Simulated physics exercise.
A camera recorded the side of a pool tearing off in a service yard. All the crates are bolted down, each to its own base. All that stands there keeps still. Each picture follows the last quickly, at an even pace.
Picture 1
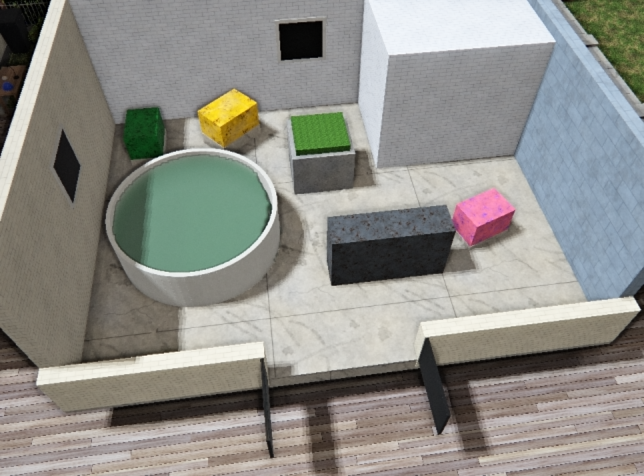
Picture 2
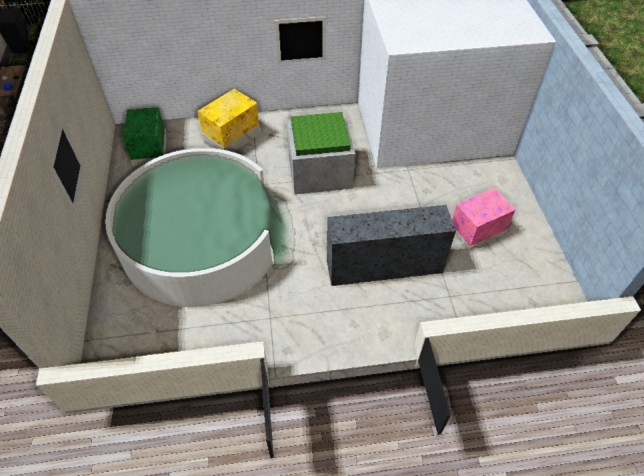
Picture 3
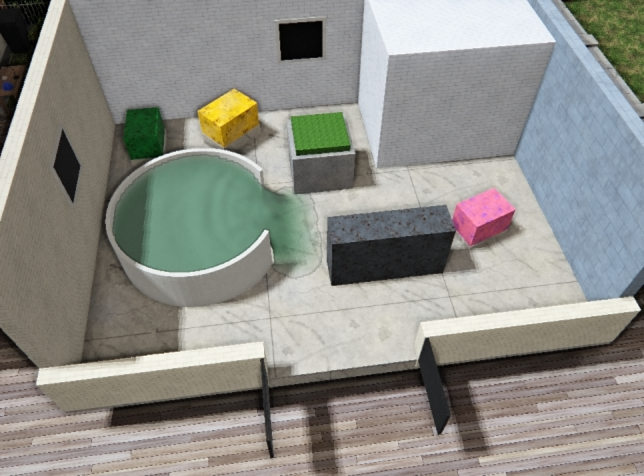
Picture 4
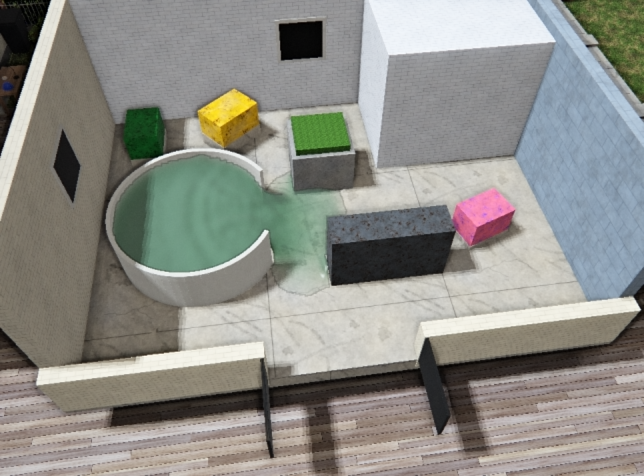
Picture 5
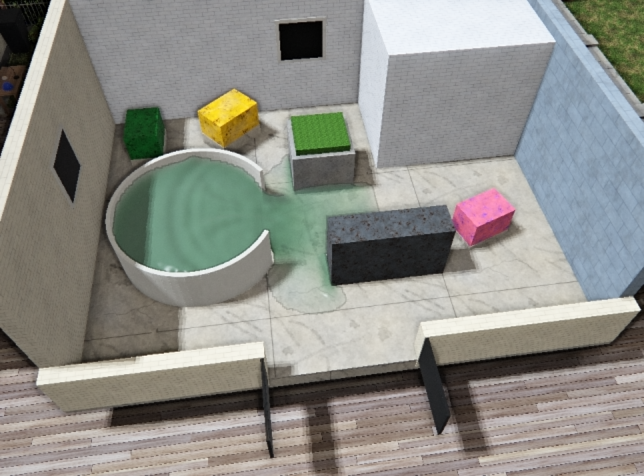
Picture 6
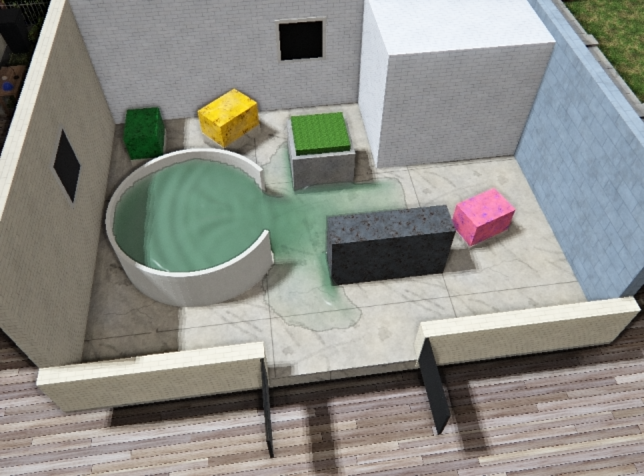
In a small walled yard, the right side of a round pool opened up and greenish water poured out, spreading across the pale floor to a dark block and around it, while the coloured boxes stayed still.
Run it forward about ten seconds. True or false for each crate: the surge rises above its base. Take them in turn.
Pink crate: True; yellow crate: False; green crate: False.
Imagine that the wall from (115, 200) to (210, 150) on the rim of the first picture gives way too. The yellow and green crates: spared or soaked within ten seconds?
The yellow crate is reached; the green crate is reached.
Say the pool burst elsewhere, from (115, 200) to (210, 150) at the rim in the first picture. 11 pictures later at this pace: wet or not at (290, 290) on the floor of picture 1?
At that spot: Parched.
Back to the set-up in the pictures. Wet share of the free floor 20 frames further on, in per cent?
My estimate is roughly 65 percent.
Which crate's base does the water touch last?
Should be the green crate.
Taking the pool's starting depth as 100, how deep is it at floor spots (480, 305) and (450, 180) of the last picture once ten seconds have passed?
In order: Roughly 12 % and 18 %.
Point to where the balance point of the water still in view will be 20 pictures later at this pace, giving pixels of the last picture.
It's close to (341, 229).
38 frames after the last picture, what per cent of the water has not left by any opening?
Around 92 in a hundred.
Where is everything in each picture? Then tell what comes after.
The first frame shows still water in the pool at (193, 209).
In the second frame, water pours out at (275, 220) and has run to (276, 266).
In the third frame, the front is at (311, 268), out from the gap at (275, 222).
In the fourth frame, water pours out at (275, 224) and has run to (291, 173).
In the fifth frame, water pours out at (275, 224) and has run to a hidden place.
In the sixth frame, the front is at a hidden place, out from the gap at (275, 224).
A moment on, water covers 40 % of the floor; the pink crate water round its plinth, the yellow crate water round its plinth, the green crate not reached.
Next, water covers 50 % of the floor; the pink crate water round its plinth, the yellow crate water round its plinth, the green crate not reached.
Then, water covers 65 % of the floor; the pink crate water round its plinth, the yellow crate water round its plinth, the green crate water round its plinth.
Later, water covers 80 % of the floor; the pink crate water round its plinth, the yellow crate water round its plinth, the green crate water round its plinth.
In the end, water covers 100 % of the floor; the pink crate was topped, the yellow crate stayed above the water, the green crate stayed above the water.
